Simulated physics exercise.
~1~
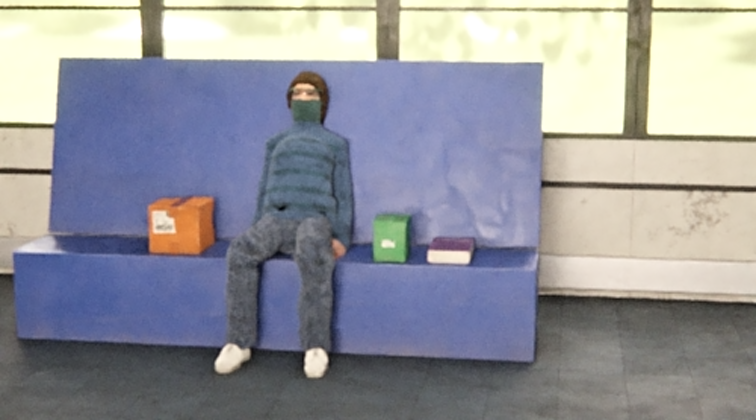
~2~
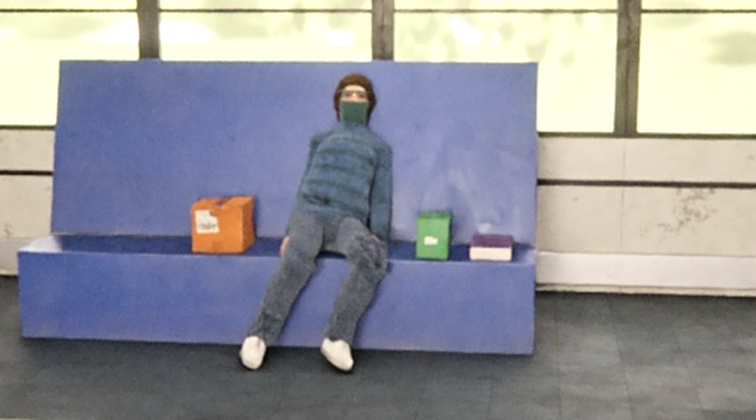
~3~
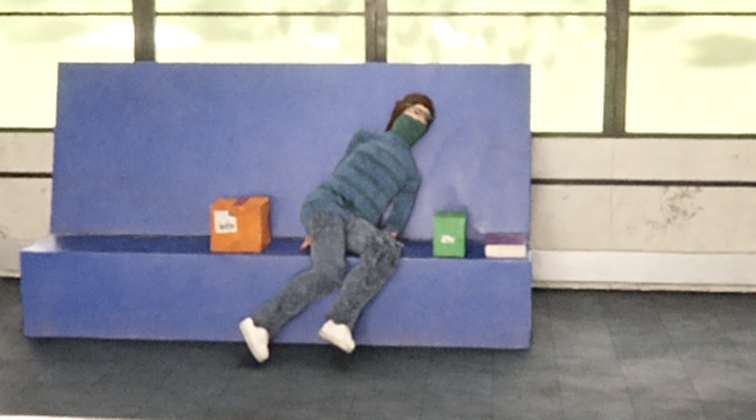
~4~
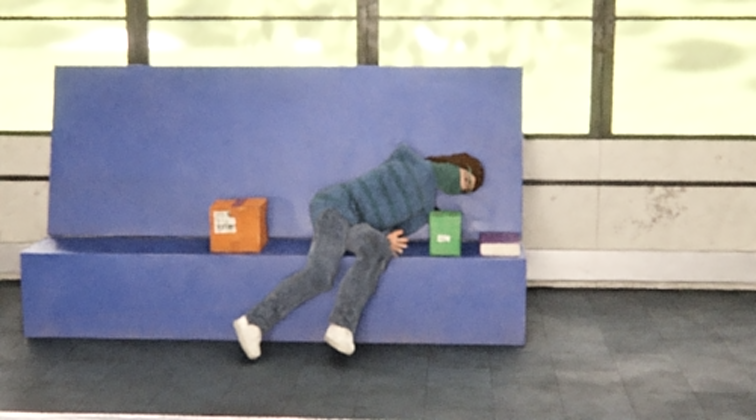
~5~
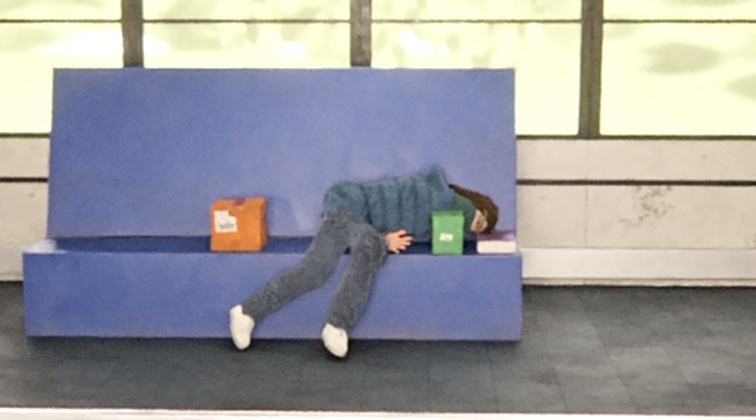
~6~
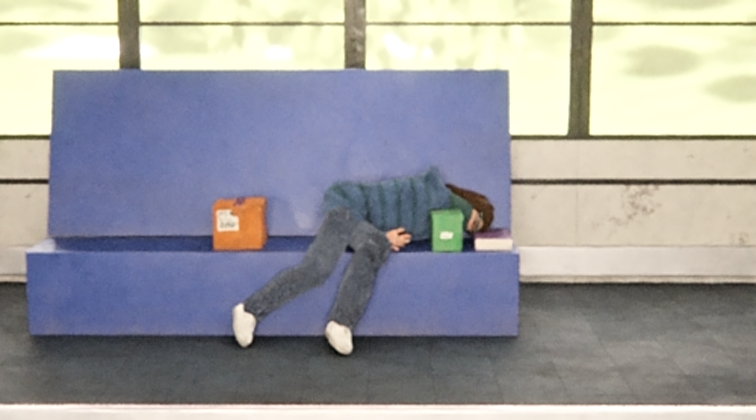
A passenger in a striped blue sweater and face covering slid right along a blue bench with an orange box, a green box and a small purple-and-white item, then toppled sideways and ended slumped behind the green box, everything still on the seat.
